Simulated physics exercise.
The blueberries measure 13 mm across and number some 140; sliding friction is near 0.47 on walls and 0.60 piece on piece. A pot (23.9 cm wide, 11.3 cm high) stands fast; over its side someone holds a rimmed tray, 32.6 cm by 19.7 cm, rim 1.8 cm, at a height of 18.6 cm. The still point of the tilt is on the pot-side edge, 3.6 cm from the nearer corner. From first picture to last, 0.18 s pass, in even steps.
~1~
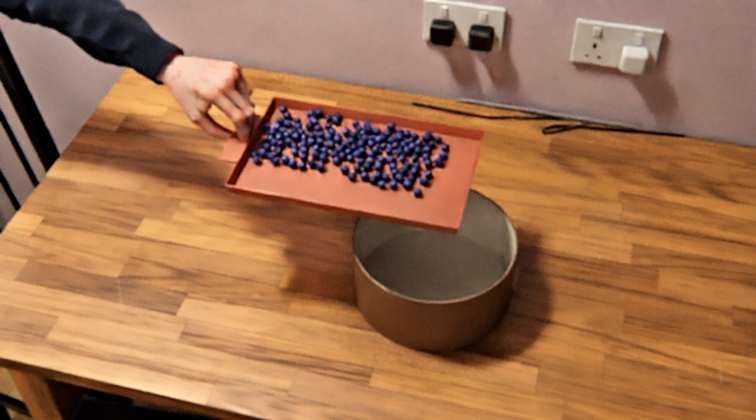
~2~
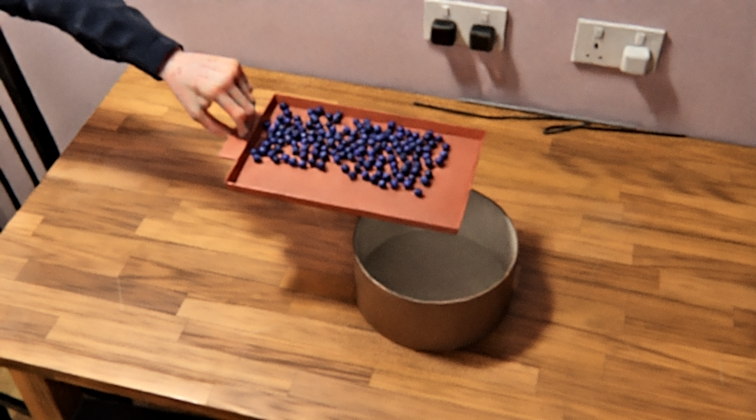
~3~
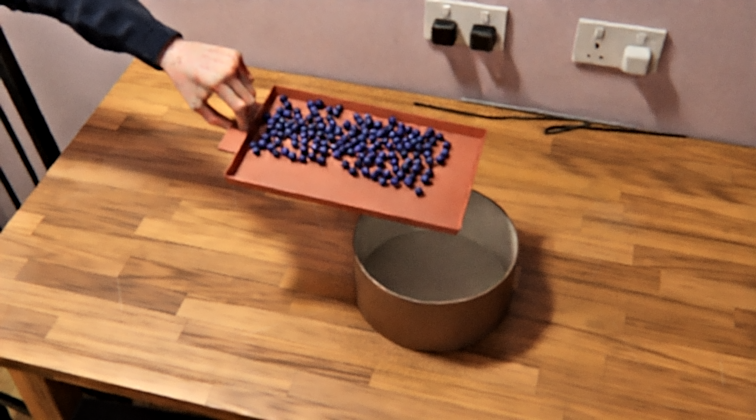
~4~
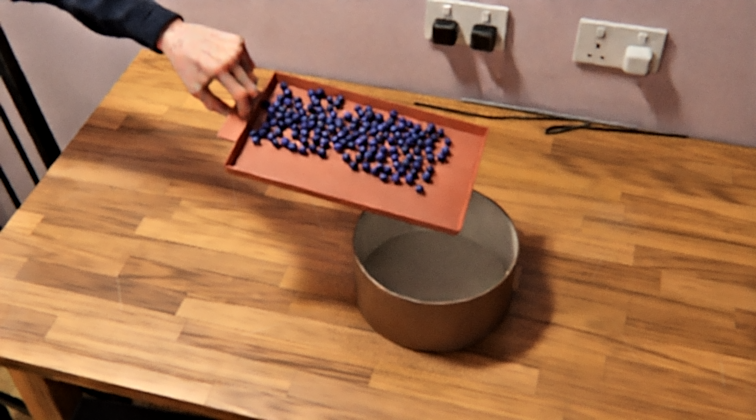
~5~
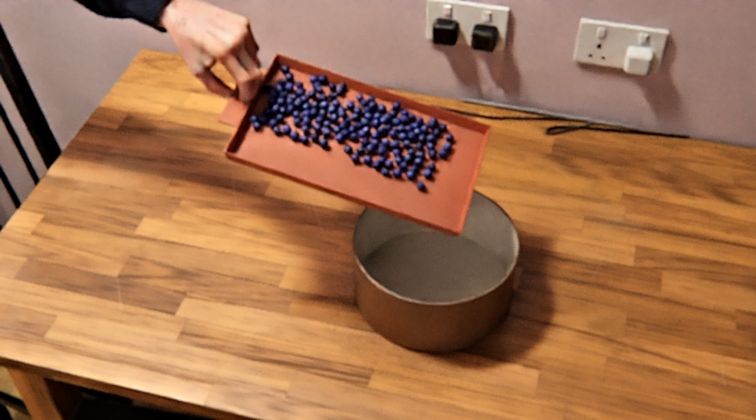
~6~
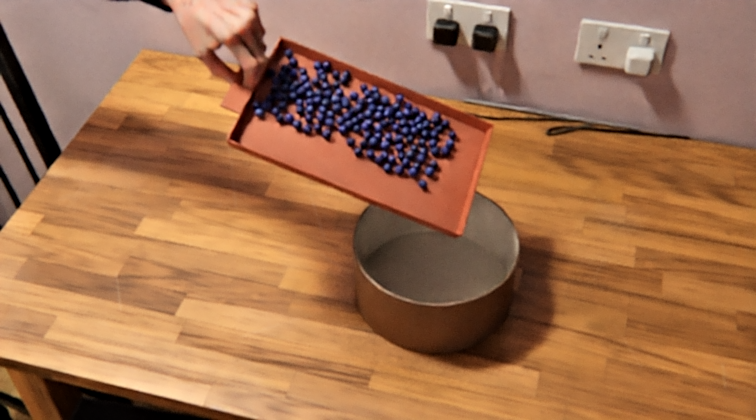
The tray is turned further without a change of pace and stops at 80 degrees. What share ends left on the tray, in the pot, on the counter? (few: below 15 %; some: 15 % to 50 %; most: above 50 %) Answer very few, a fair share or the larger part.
Tray very few, pot a fair share, counter the larger part.
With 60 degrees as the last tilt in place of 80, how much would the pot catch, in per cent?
In that case some 25 per cent.
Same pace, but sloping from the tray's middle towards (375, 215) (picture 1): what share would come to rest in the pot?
About 45 per cent.
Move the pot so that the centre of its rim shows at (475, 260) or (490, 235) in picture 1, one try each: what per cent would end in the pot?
Some 90 and 75 per cent.
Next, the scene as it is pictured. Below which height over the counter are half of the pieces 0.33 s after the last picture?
Roughly 26 cm.
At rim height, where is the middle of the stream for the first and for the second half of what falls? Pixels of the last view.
At about (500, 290), then at (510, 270).
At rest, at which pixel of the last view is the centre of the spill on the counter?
At about (587, 385).
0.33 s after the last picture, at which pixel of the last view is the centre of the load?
Around (460, 166).
Then, 0.20 s after the last picture, tilt 51 degrees; the tray holds 100 %, the pot 0 %.
Then, 0.33 s after the last picture, tilt 72 degrees; the tray holds 100 %, the pot 0 %.
Then, 0.59 s after the last picture, tilt 80 degrees; the tray holds 15 %, the pot 25 %.
In the end, tray 10 %, pot 35 %, counter 60 %.
